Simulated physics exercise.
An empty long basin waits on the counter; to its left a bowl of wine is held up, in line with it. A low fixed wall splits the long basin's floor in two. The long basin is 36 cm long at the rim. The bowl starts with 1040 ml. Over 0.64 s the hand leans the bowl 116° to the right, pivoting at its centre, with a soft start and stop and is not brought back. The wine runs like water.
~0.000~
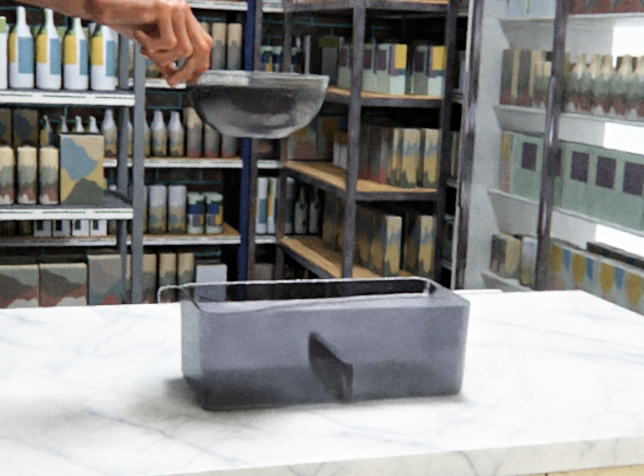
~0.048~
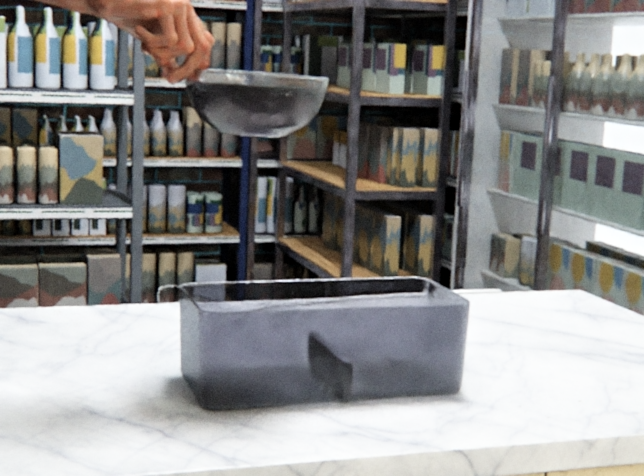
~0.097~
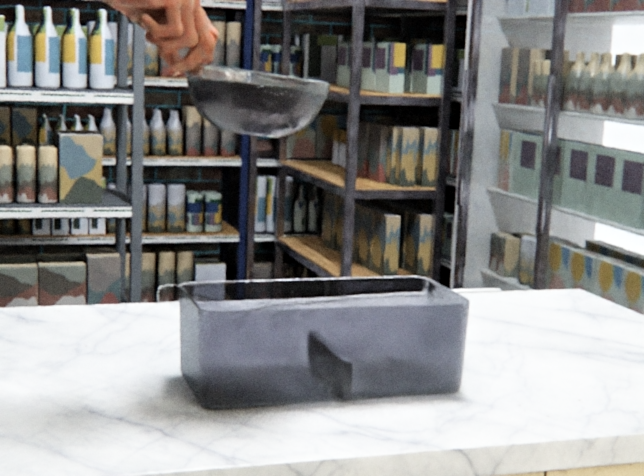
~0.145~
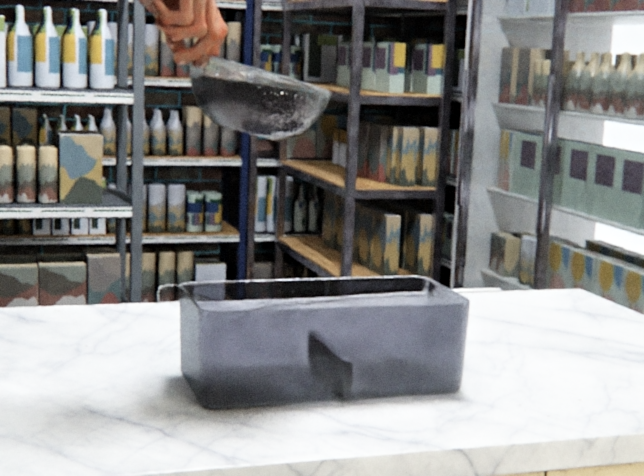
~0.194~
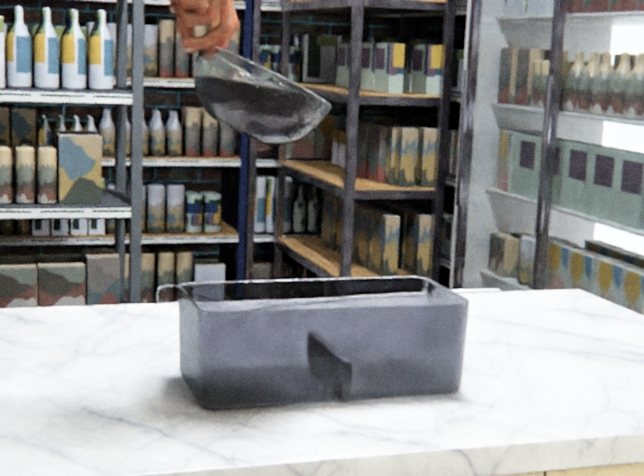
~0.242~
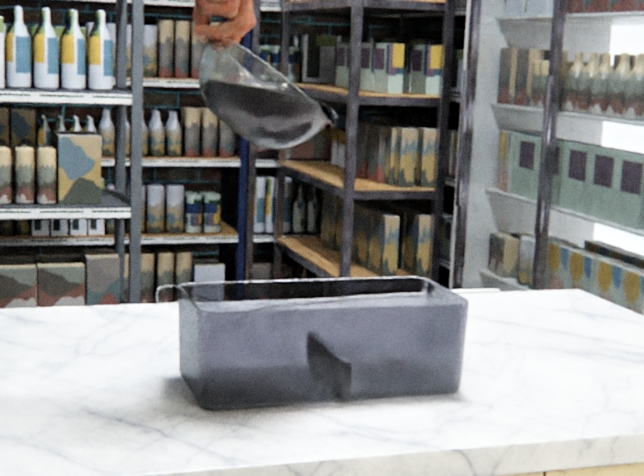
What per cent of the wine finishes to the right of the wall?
About 65 per cent.
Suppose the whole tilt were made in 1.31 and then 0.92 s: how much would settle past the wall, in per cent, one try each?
In turn about 85 and 75 per cent.
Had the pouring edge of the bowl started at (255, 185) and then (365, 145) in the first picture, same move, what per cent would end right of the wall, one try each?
In turn about 20 and 70 per cent.
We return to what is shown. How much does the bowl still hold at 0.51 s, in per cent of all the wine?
Some 5 per cent.
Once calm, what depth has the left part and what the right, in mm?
Left about 10 mm, right about 26 mm.
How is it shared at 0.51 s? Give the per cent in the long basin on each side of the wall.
Some 0 per cent left and 28 right.
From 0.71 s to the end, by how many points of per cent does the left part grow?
About 10 per cent.
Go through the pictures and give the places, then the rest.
It leans 0°; its right rim is at (324, 78); the wine meets the walls at (189, 84) and (319, 88); the long basin's rim runs from (191, 300) to (449, 292); the wall's top is at (330, 348), in the first picture.
It leans 2°; its right rim is at (324, 80); the wine meets the walls at (188, 82) and (319, 88), in the second picture.
It leans 6°; its right rim is at (325, 85); the wine meets the walls at (190, 79) and (320, 90), in the third picture.
It leans 14°; its right rim is at (327, 95); the wine meets the walls at (193, 75) and (322, 94), in the fourth picture.
It leans 24°; its right rim is at (325, 108); the wine meets the walls at (198, 76) and (322, 101); 2 per cent is over the edge, in the fifth picture.
It leans 36°; its right rim is at (322, 124); the wine meets the walls at (202, 80) and (310, 107); 9 per cent is over the edge, in the sixth picture.
By 0.51 s the tilt is 105° and 5 per cent is still to pour, 0 is left of the wall and 28 right of it.
By 0.71 s the tilt is 116° and 0 per cent is still to pour, 19 is left of the wall and 66 right of it.
By 0.92 s the tilt is 116° and 0 per cent is still to pour, 26 is left of the wall and 66 right of it.
By 1.14 s the tilt is 116° and 0 per cent is still to pour, 28 is left of the wall and 66 right of it.
At rest 29 per cent lies left of the wall, 65 right of it and 6 outside.
